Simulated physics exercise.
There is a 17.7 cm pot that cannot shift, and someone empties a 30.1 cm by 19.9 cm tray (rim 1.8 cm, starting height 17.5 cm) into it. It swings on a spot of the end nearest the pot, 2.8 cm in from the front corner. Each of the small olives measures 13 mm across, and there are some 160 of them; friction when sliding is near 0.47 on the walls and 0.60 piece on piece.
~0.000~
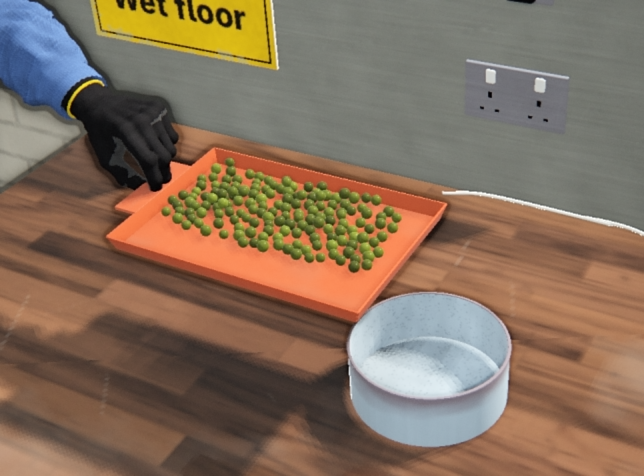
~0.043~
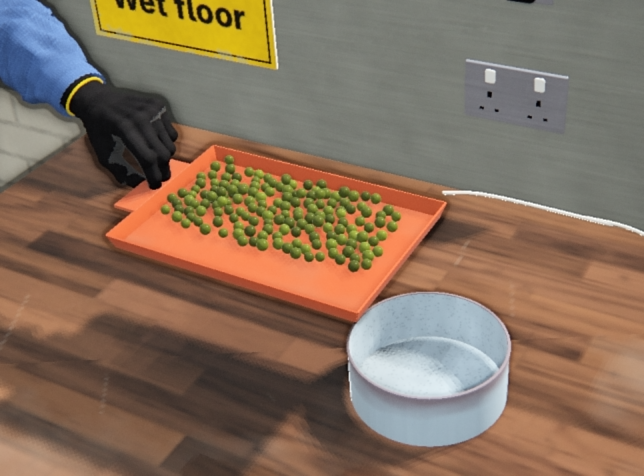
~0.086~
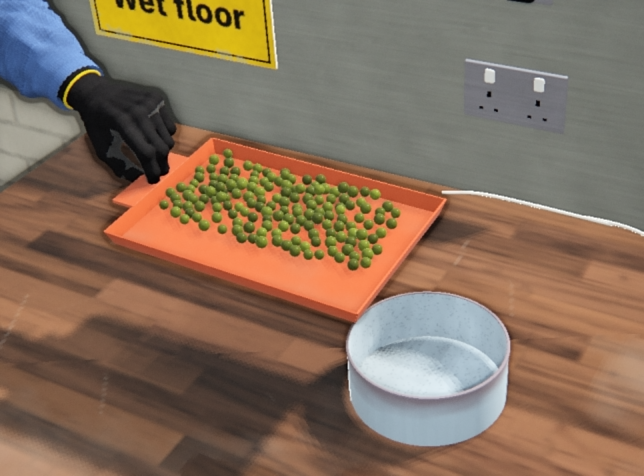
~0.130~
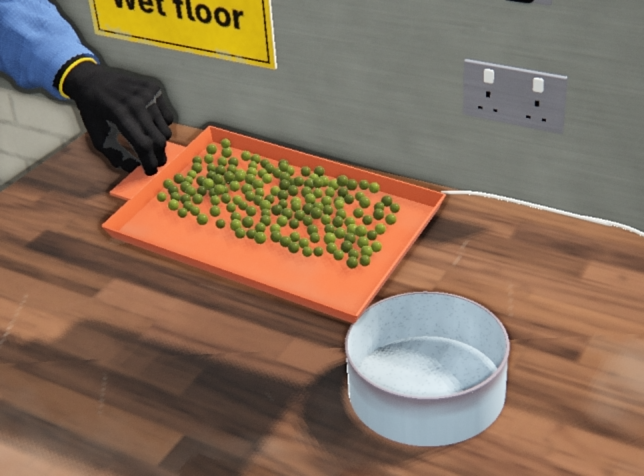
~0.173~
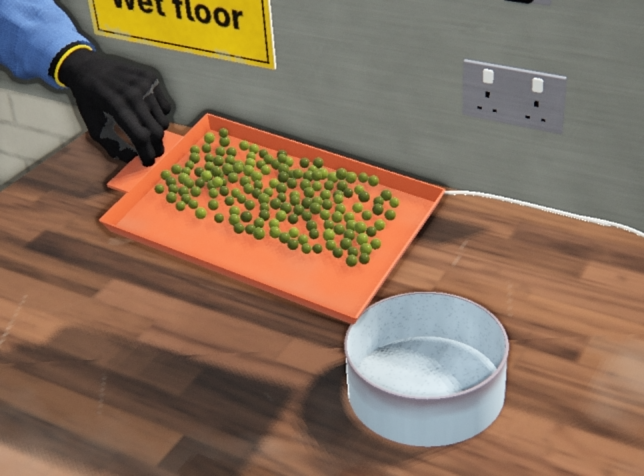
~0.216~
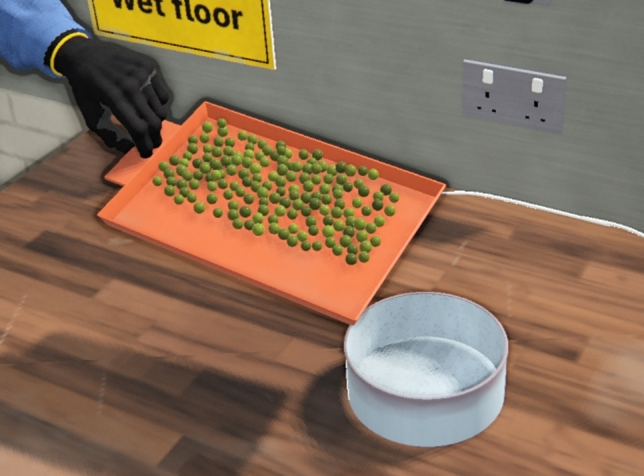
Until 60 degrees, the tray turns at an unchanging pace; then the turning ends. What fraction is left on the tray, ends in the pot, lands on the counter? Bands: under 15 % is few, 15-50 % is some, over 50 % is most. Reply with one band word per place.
Left on the tray most, pot few, counter some.
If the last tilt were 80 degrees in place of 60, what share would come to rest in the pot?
That comes out at some 0 per cent.
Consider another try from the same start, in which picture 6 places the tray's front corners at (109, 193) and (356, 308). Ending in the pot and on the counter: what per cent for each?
Final per cent - pot 25, counter 5.
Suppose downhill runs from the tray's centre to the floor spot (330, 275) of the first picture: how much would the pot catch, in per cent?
That would be close to 5 per cent.
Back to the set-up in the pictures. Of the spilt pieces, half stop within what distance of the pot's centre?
Some 20 centimetres.
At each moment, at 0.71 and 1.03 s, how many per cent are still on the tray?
Estimates: 100; 70.
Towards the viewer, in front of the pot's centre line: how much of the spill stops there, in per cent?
100 %.
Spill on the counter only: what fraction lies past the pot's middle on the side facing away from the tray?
Some 50 per cent of the spill lies beyond the centre.
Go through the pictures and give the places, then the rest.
Tray tilt 0 degrees, front corners at (114, 235) and (355, 307); middle of the pieces at (286, 216); pot at (428, 342), in the first frame.
Tray tilt 1 degrees, front corners at (113, 233) and (355, 307); middle of the pieces at (285, 215), in the second frame.
Tray tilt 2 degrees, front corners at (112, 230) and (355, 308); middle of the pieces at (284, 211), in the third frame.
Tray tilt 6 degrees, front corners at (110, 224) and (354, 310), lowest corner right front; middle of the pieces at (283, 204), in the fourth frame.
Tray tilt 9 degrees, front corners at (107, 218) and (354, 312), lowest corner right front; middle of the pieces at (282, 198), in the fifth frame.
Tray tilt 12 degrees, front corners at (106, 213) and (353, 314), lowest corner right front; middle of the pieces at (281, 192); pot at (425, 342). The tray's pace is about 80 degrees a second, in the sixth frame.
Then, at 0.51 s, tilt 36 degrees; the tray holds 100 %, the pot 0 %.
Then, at 0.71 s, tilt 52 degrees; the tray holds 100 %, the pot 0 %.
After 1.03 s, tilt 60 degrees; the tray holds 70 %, the pot 0 %.
By 1.8 s all is still; tray 65 %, pot 0 %, counter 35 %.
